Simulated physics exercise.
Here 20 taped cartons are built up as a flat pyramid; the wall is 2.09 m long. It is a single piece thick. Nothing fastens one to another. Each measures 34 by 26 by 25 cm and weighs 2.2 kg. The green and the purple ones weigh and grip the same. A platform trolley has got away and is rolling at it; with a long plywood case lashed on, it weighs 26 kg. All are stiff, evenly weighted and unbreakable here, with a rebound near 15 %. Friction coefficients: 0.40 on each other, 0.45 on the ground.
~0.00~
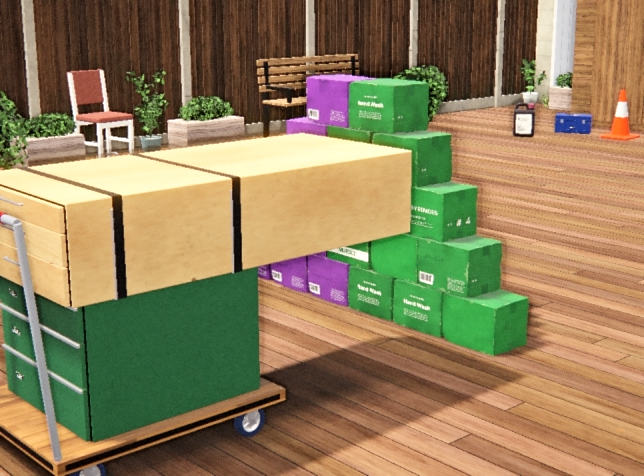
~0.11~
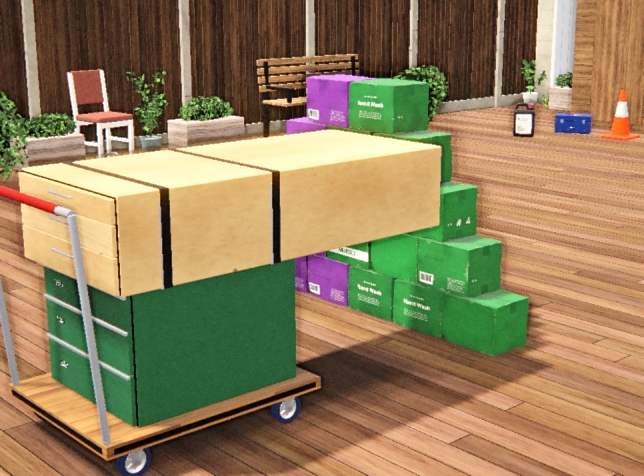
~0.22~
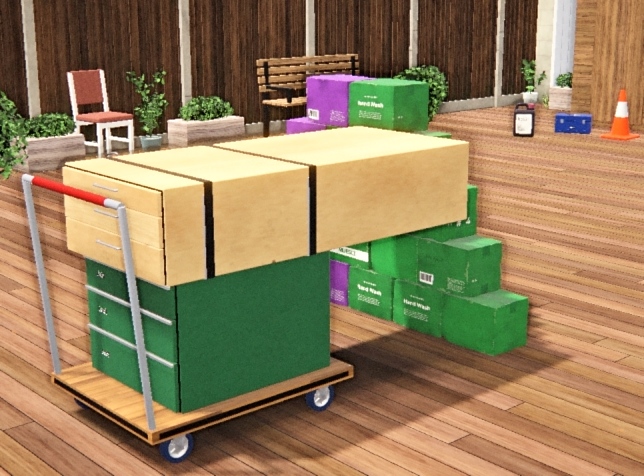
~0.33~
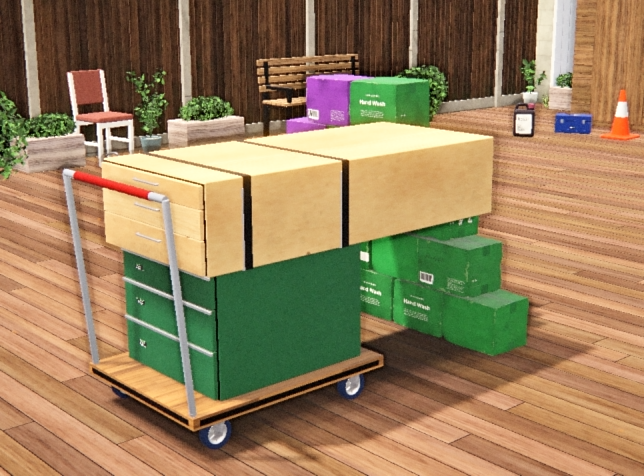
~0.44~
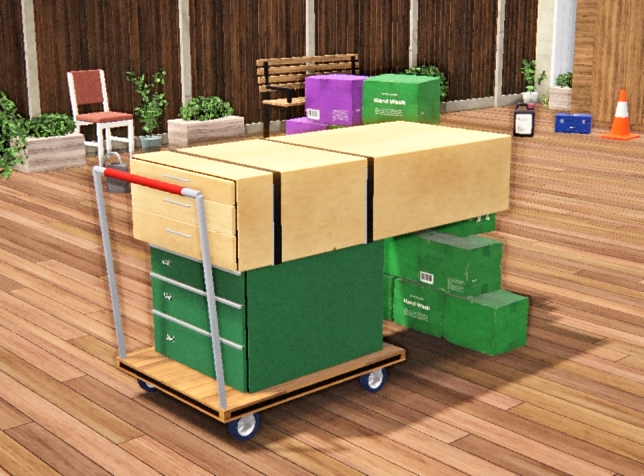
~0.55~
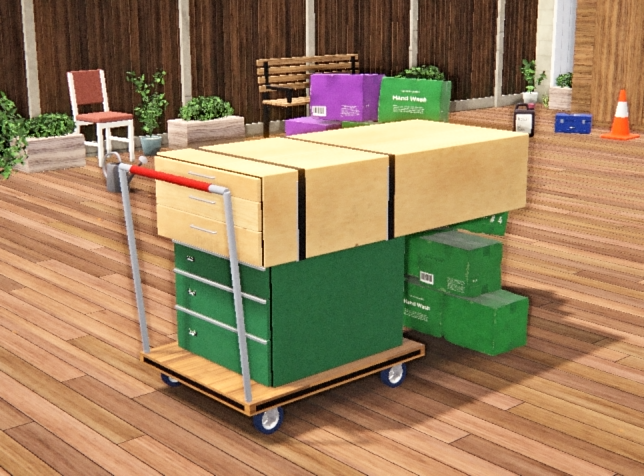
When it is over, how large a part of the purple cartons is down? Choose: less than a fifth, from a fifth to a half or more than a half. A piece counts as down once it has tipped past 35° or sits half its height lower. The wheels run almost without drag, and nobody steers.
It comes to fewer than one in five.
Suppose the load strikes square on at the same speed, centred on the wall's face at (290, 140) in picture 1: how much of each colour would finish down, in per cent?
In that case green 20, purple 60 per cent.
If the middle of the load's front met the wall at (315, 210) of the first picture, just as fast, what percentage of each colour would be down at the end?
Then green 50, purple 70 per cent.
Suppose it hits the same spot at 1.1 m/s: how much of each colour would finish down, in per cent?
Then green 50, purple 10 per cent.
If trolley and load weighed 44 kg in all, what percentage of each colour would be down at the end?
In that case green 50, purple 10 per cent.
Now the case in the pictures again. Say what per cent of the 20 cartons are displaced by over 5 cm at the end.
Shifted: 50 per cent.
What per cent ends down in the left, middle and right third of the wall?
Left 0, middle 50, right 40 per cent.
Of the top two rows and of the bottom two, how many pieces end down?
Top 4, bottom 1.
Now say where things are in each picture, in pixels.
In the first frame (pixels give the middle of a visible side), load (402, 177) 53 cm short of the wall; top purple carton (326, 102); top green carton (370, 108); none has stirred.
In the second frame, load (432, 172) 34 cm short of the wall; top purple carton (326, 102).
In the third frame, load (460, 167) 16 cm short of the wall; top purple carton (326, 102).
In the fourth frame, load (485, 161) 22 mm into the wall's line; top purple carton (326, 102).
In the fifth frame, load (503, 159) 15 cm into the wall's line; top purple carton (328, 102) 22 mm from its place; top green carton (389, 105) 12 cm from its place; movement in 6 of them.
In the sixth frame, load (521, 157) 26 cm into the wall's line; top purple carton (336, 98) 4° from how it stood; top green carton (409, 102) 7° from how it stood; movement in 7 of them.
After 0.68 s, load 38 cm past the wall's line, still rolling; none of the 9 purple cartons down (1 of 20 in all colours); top purple carton 16° from how it stood; top green carton 18° from how it stood.
After 0.92 s, load 59 cm past the wall's line, still rolling; 1 of the 9 purple cartons down (7 of 20 in all colours); top purple carton 40° from how it stood; top green carton 45° from how it stood, 27 cm lower.
After 1.18 s, load 79 cm past the wall's line, still rolling; 1 of the 9 purple cartons down (7 of 20 in all colours); top purple carton 61° from how it stood, 57 cm lower; top green carton 58° from how it stood, 88 cm lower.
After 1.66 s, load 83 cm past the wall's line, still rolling; 1 of the 9 purple cartons down (7 of 20 in all colours); top purple carton 66° from how it stood, 91 cm lower; top green carton on its side.
In the end (2.4 s), load 80 cm past the wall's line, stopped; 1 of the 9 purple cartons down (7 of 20 in all colours); top purple carton 1.01 m lower; top green carton on its side. That is 11 per cent. From the last view, middles, top purple carton near (397, 197), top green carton near (495, 215).
